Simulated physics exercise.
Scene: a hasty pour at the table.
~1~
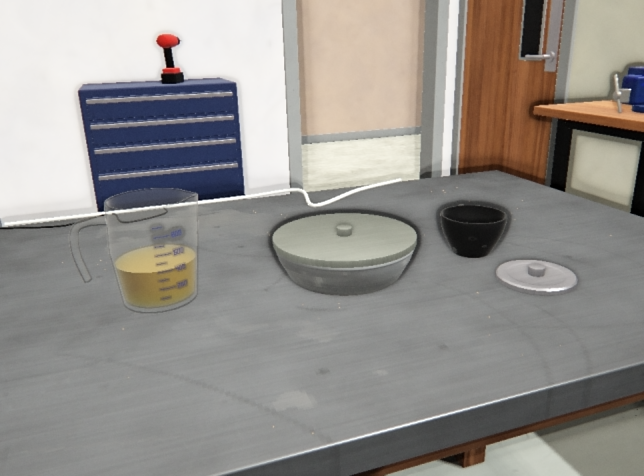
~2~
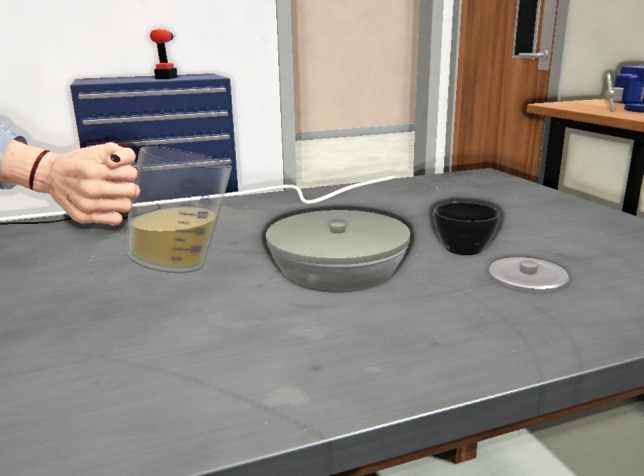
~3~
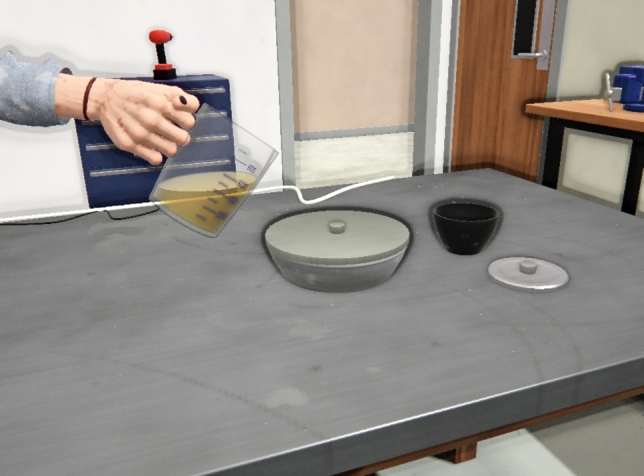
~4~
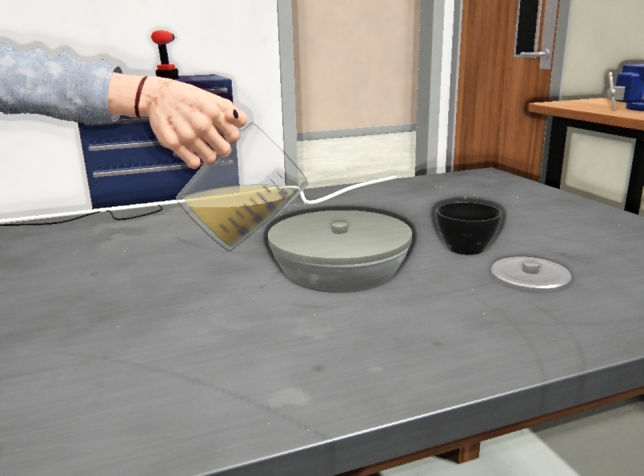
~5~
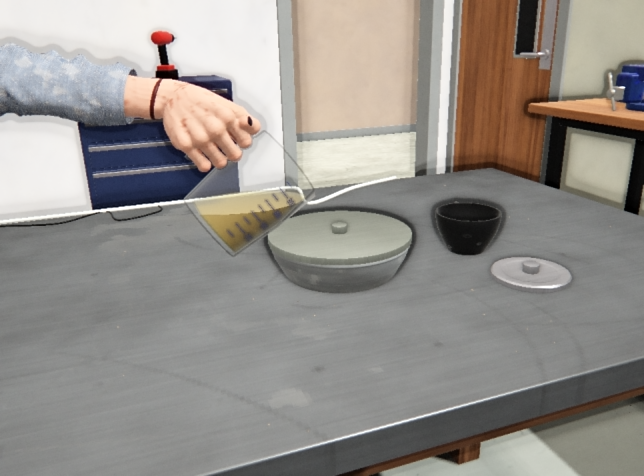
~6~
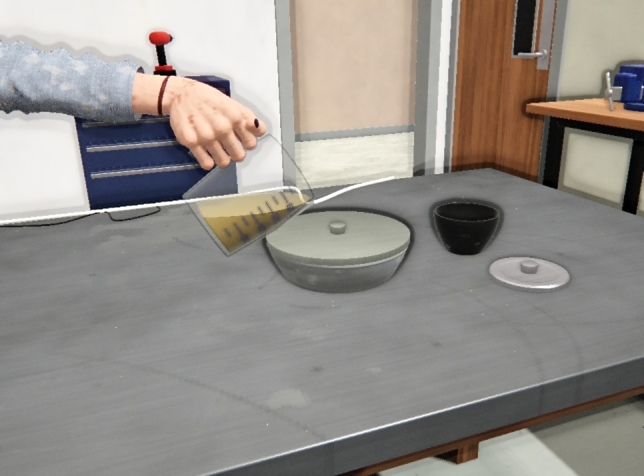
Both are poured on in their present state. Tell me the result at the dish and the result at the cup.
Result: The dish won't contain any; the cup will contain it.
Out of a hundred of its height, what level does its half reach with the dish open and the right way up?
25 %, roughly.
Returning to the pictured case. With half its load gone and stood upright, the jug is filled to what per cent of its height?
I'd put the level around 20 percent of the height.
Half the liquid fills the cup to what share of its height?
About 75 per cent of its height.
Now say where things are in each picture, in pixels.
In the first frame, all stand on the top; jug (154, 247) about a third full; dish (345, 259) with its lid on; cup (472, 235) open.
In the second frame, the hand lifts the jug; jug about a third full, surface at (173, 219); dish (338, 256) with its lid on.
In the third frame, tilting; jug (214, 170) tipped 35° with all of its load; cup (464, 233) open.
In the fourth frame, no stream yet; jug (244, 186) tipped 50° with all of its load; dish (340, 256) with its lid on.
In the fifth frame, still nothing leaves it; jug (251, 193) tipped 55° with all of its load; cup (467, 233) open.
In the sixth frame, on the point of pouring; jug (251, 196) tipped 60° with all of its load; dish (338, 257) with its lid on; cup (465, 233) open.
Soon after, it hits the lid of the dish and runs off.
Later, the apple juice goes into the cup.
In the end, the dish is empty, in a puddle; the cup has its share inside.
